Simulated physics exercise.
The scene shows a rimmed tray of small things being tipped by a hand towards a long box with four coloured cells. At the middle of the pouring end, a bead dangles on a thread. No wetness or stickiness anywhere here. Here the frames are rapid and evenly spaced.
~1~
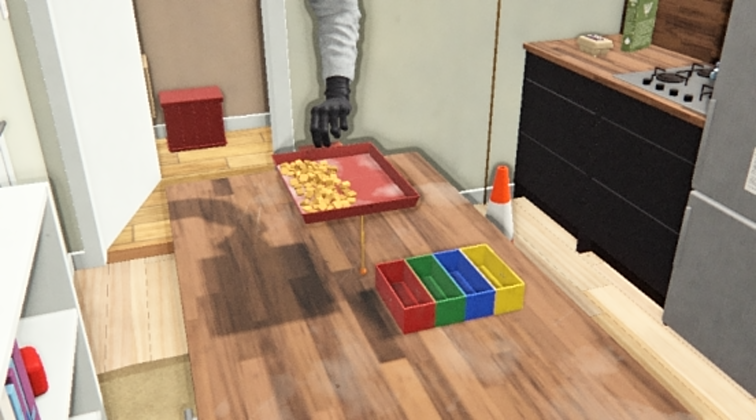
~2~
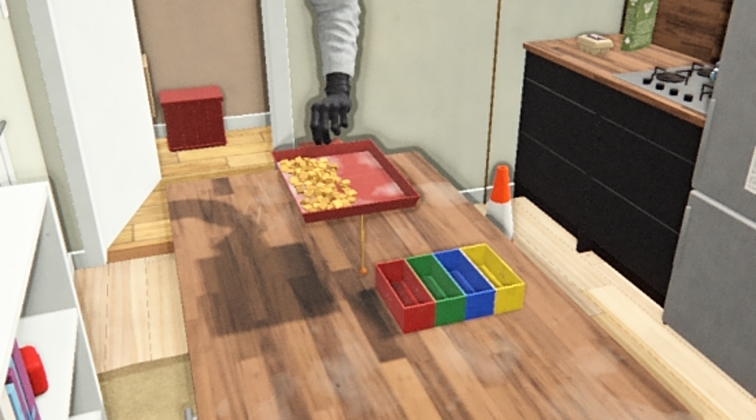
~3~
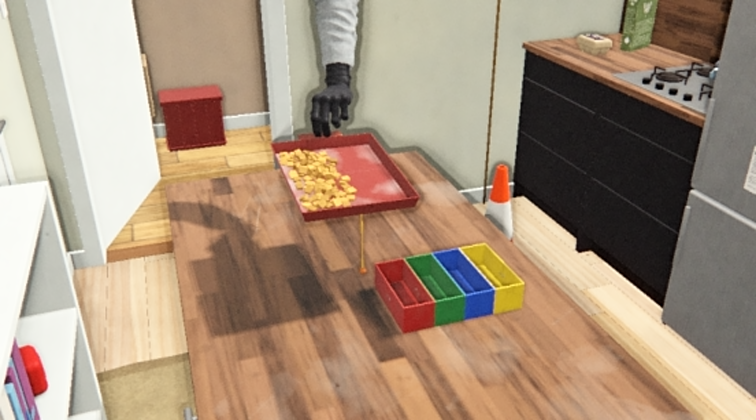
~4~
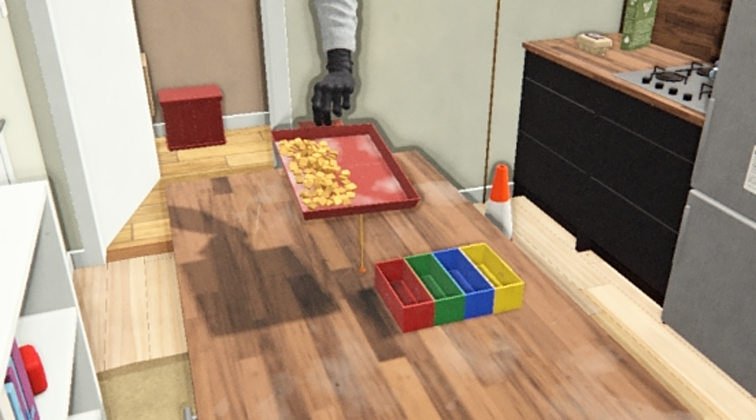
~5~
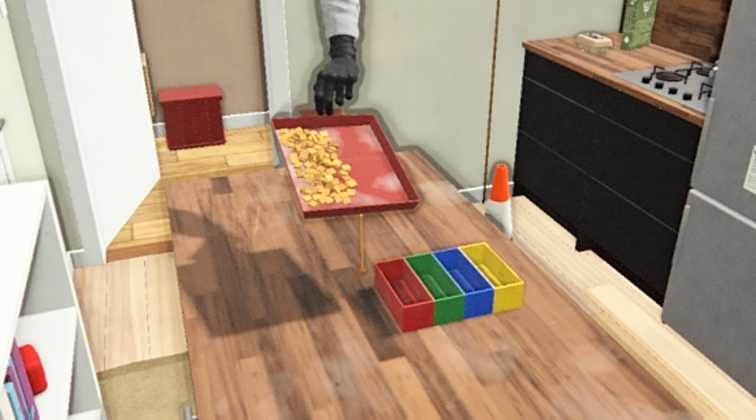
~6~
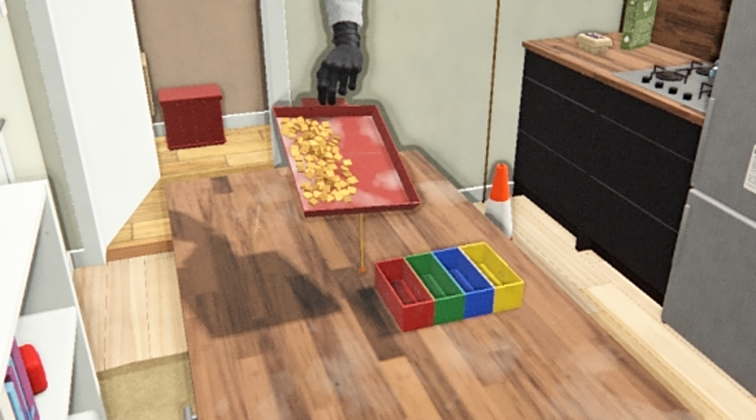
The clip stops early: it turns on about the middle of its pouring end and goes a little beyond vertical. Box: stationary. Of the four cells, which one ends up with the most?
The red cell ends up with the most.
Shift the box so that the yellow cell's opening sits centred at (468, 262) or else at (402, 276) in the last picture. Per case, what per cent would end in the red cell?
It would be roughly 40 per cent, followed by roughly 0 per cent.
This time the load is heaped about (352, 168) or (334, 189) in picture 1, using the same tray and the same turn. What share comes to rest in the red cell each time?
Close to 50 per cent, followed by close to 40 per cent.
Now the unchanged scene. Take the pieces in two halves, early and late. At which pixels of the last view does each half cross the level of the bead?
First close to (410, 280), next close to (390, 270).
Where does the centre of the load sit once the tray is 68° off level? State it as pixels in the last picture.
About (368, 201).
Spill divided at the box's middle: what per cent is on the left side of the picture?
I reckon around 100 per cent.
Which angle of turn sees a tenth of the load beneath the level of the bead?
Near 85 degrees.
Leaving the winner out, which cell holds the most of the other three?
Next in line is that green cell.
Soon after the last picture, tray tipped steeply; nearly all on the tray; a stray few falling or outside the box.
A little later, tray tipped past a quarter turn; about a third on the tray; about a quarter in the red cell; a small part in the green cell; a stray few in the blue cell; about a third falling or outside the box.
Later still, tray tipped past a quarter turn; about a third in the red cell; about a quarter in the green cell; a stray few in the blue cell; about a third falling or outside the box.
At rest, tray tipped past a quarter turn; about a third in the red cell; about a quarter in the green cell; a stray few in the blue cell; none in the yellow cell; about a third outside the box.
